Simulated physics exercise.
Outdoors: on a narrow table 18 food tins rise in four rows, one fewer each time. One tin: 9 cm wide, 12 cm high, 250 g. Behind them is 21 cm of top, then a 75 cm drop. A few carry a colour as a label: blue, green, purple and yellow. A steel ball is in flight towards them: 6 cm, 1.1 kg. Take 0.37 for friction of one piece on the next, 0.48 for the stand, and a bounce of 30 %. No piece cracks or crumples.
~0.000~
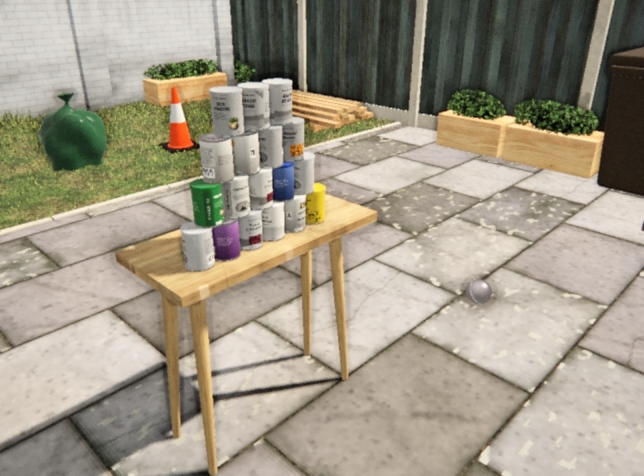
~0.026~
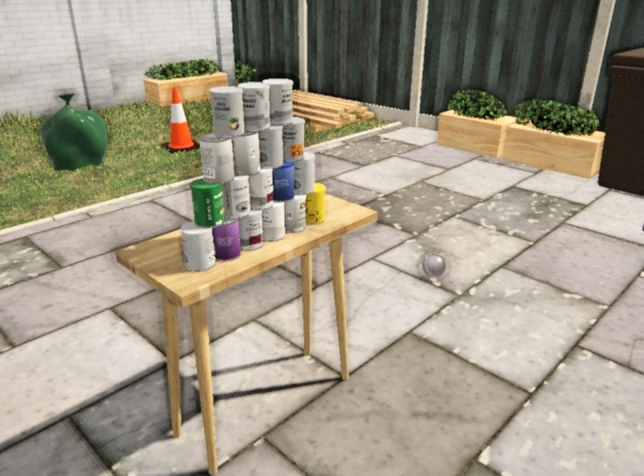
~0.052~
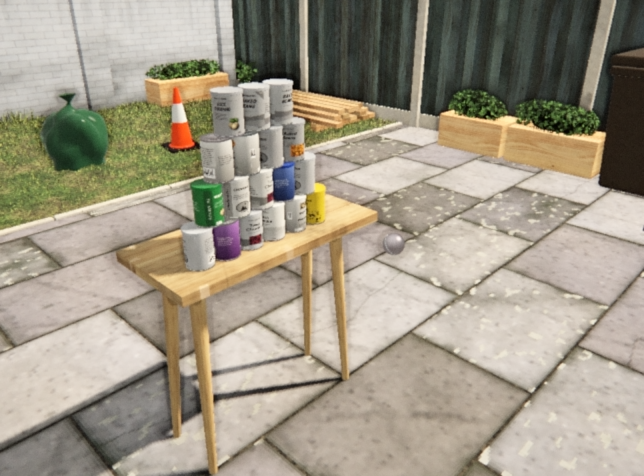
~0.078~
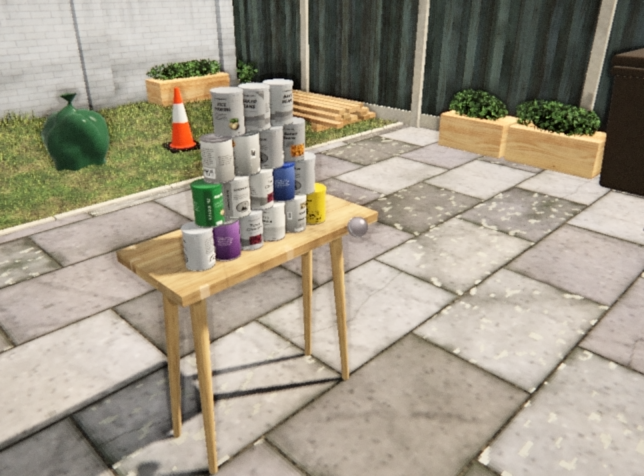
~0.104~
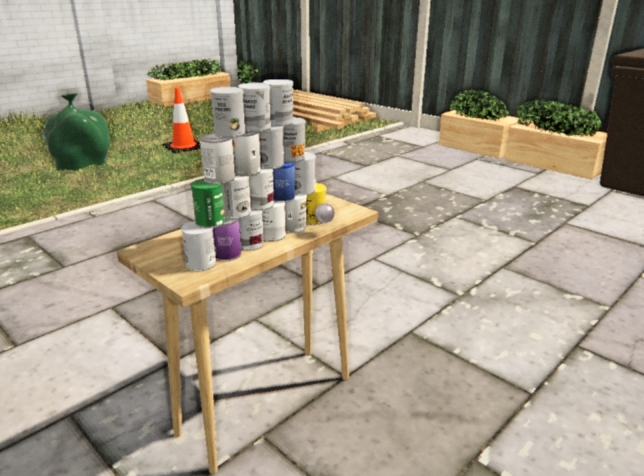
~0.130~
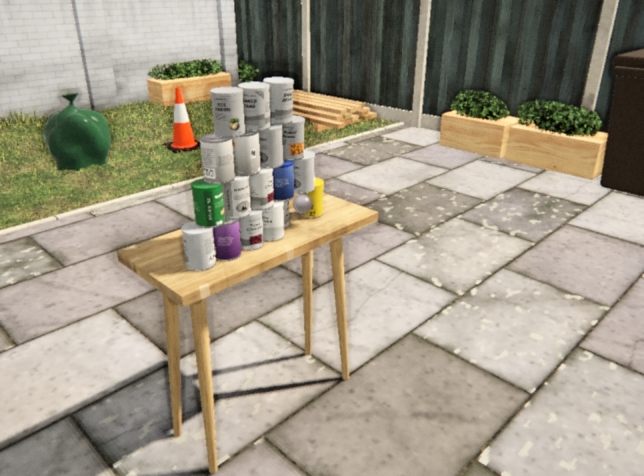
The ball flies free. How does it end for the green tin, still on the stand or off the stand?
It is still on top.
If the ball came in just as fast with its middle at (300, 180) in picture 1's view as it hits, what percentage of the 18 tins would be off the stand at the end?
In that case 20 per cent.
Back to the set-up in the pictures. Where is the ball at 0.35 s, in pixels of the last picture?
At about (192, 206).
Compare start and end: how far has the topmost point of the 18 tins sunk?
About 0 cm.
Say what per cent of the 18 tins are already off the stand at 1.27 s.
At that moment 15 per cent.
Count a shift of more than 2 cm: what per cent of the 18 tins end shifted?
45 per cent.
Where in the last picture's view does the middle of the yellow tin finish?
At about (238, 204).
By 0.35 s, ball still moving; none of the 18 tins off the stand, 5 disturbed; green tin unmoved; yellow tin tilted 66°.
By 0.77 s, ball still moving; 2 of the 18 tins off the stand; green tin unmoved; blue tin on its side.
By 1.27 s, ball still moving; 3 of the 18 tins off the stand; green tin unmoved; yellow tin on its side.
By 2.12 s, ball still moving; 4 of the 18 tins off the stand; green tin unmoved; blue tin on its side.
When it is over (2.5 s), ball rolling away; 5 of the 18 tins off the stand; green tin unmoved; blue tin on its side; yellow tin on its side. In pixels of the last frame, middles, green tin near (209, 203), blue tin near (223, 343).
